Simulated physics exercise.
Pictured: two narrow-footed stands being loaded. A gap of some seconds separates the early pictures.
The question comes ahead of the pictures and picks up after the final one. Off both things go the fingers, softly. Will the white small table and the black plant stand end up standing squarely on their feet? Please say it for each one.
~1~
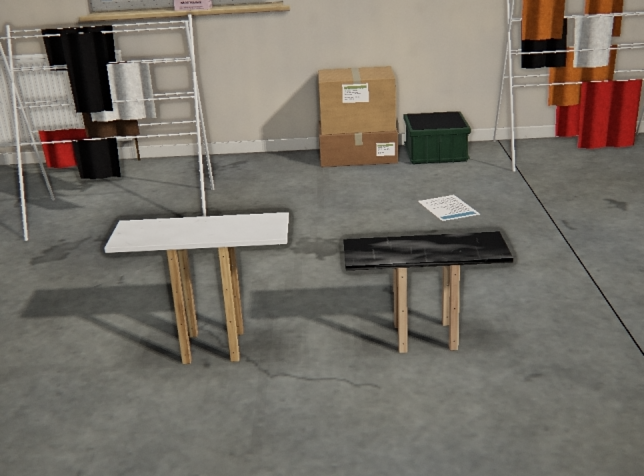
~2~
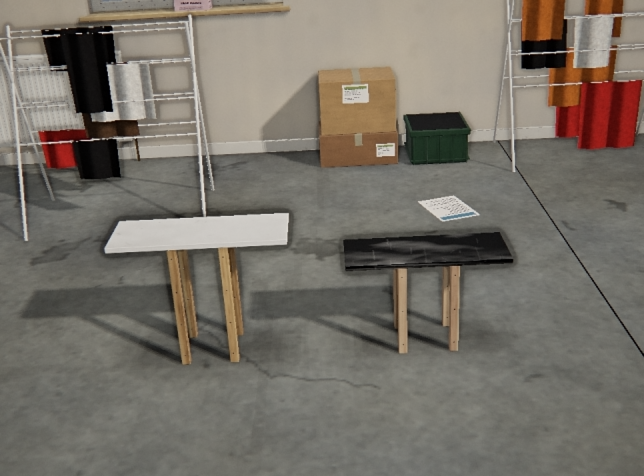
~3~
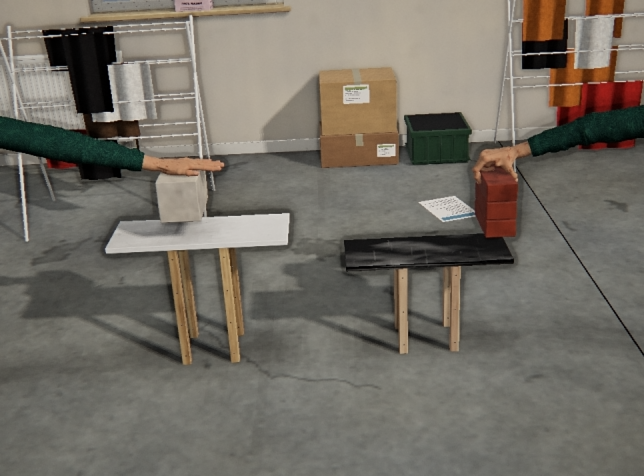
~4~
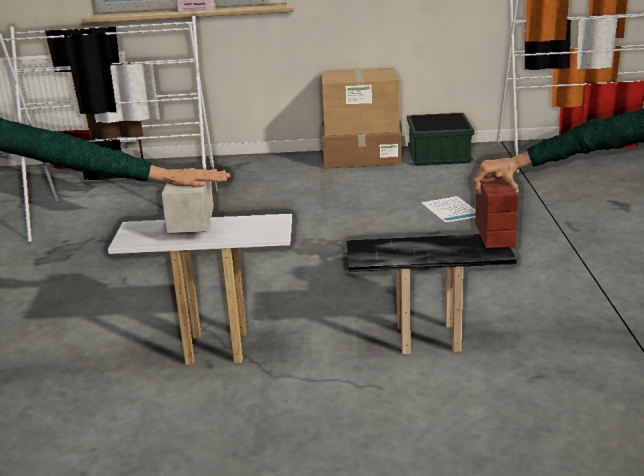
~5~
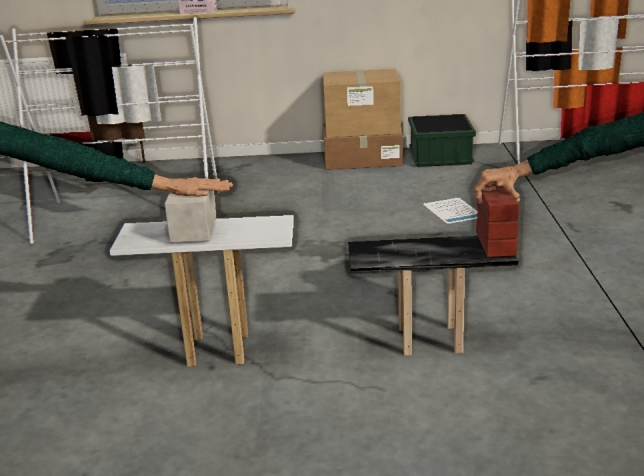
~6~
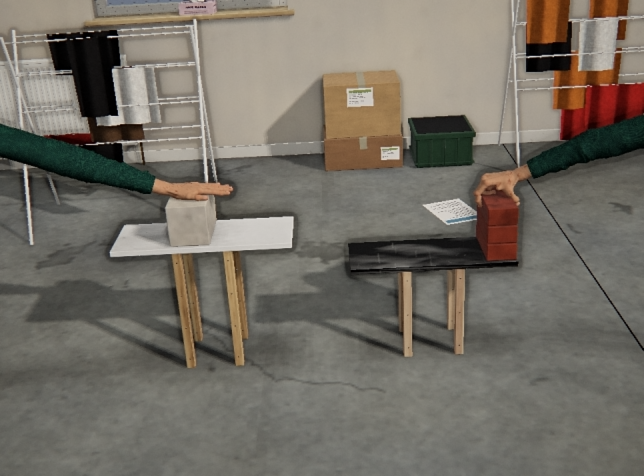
Looking at each: The white small table, yes, it stays on its feet; the black plant stand, no, it tips up.
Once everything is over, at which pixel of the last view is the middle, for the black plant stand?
Roughly (533, 274).
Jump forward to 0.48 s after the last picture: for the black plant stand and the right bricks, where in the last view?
First: (480, 250). Second: (553, 249).
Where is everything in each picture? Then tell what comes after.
The first frame shows white small table (200, 232); black plant stand (425, 251).
The second frame shows black plant stand (425, 251).
The third frame shows still on the way; white small table (201, 233); left slab (183, 191).
The fourth frame shows still on the way; black plant stand (429, 252); right bricks (496, 210).
The fifth frame shows still on the way; white small table (205, 235); left slab (192, 210).
The sixth frame shows in place, still held; white small table (205, 236); black plant stand (430, 254); right bricks (496, 223).
Then, 0.48 s after the last picture, white small table at rest near (205, 236); black plant stand tipped 28° from how it was near (480, 250).
Then, 0.66 s after the last picture, white small table at rest near (205, 236); black plant stand tipped 64° from how it was near (536, 273).
At rest, the white small table stays flat on its feet, near (205, 236); the black plant stand tips up, near (533, 274).
